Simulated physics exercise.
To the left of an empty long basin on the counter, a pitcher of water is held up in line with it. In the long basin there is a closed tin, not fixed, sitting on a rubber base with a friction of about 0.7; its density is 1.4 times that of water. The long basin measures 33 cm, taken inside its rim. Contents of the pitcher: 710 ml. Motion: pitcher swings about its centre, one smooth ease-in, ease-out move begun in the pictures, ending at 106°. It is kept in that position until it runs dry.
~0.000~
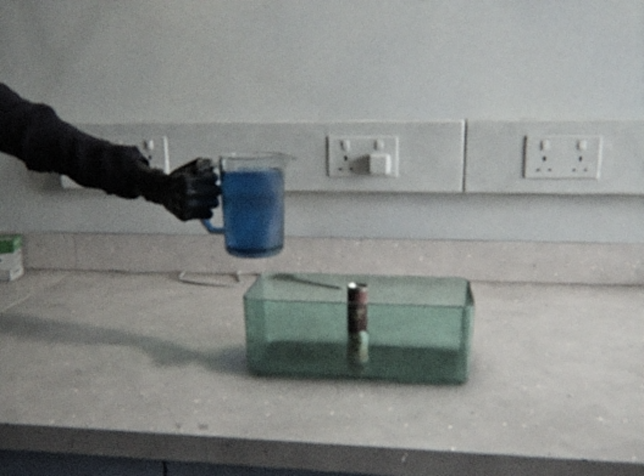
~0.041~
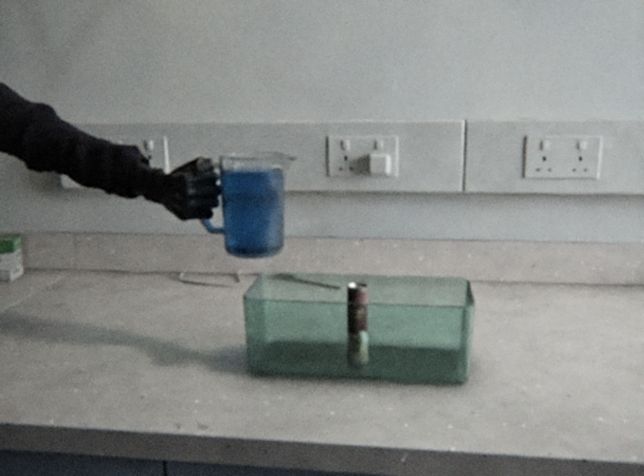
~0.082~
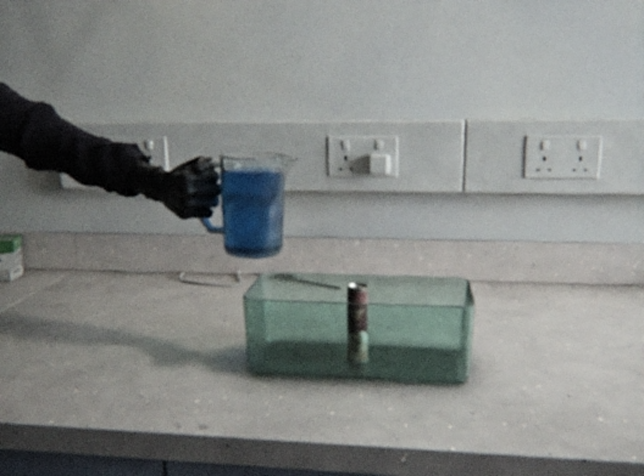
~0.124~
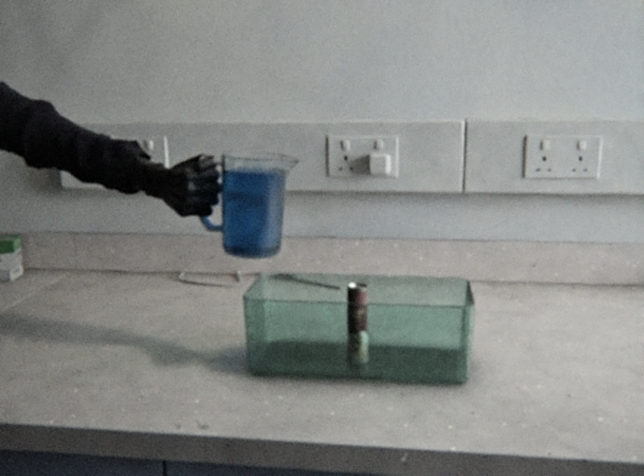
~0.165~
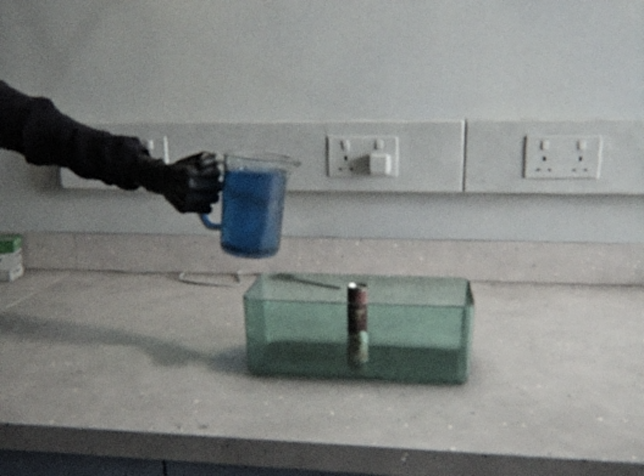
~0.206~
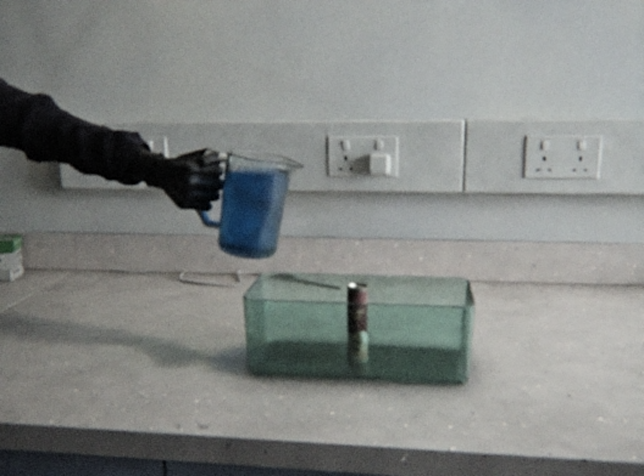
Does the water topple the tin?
Watch, it's going to be unseated.
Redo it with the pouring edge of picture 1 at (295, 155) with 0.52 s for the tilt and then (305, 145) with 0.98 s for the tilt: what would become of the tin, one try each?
The tin overturns the first time and overturns the second time.
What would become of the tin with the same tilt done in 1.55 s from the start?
Well, the tin simply tips.
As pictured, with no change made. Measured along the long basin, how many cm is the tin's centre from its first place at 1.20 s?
It has moved some 8 cm.
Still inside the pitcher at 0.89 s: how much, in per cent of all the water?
About 40 per cent.
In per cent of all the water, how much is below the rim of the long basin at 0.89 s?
44 per cent or thereabouts.
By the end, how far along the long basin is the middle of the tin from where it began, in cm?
All told, the tin's centre has moved close to 8.0 cm.
Then, 0.60 s in, the tilt is 67° and 87 per cent is still to pour; the tin stands where it began.
Then, 0.89 s in, the tilt is 101° and 40 per cent is still to pour; the tin stands where it began.
Then, 1.20 s in, the tilt is 106° and 4 per cent is still to pour; the tin lies on its side.
Then, 1.53 s in, the tilt is 106° and 0 per cent is still to pour; the tin lies on its side.
Finally, the tin lies on its side.
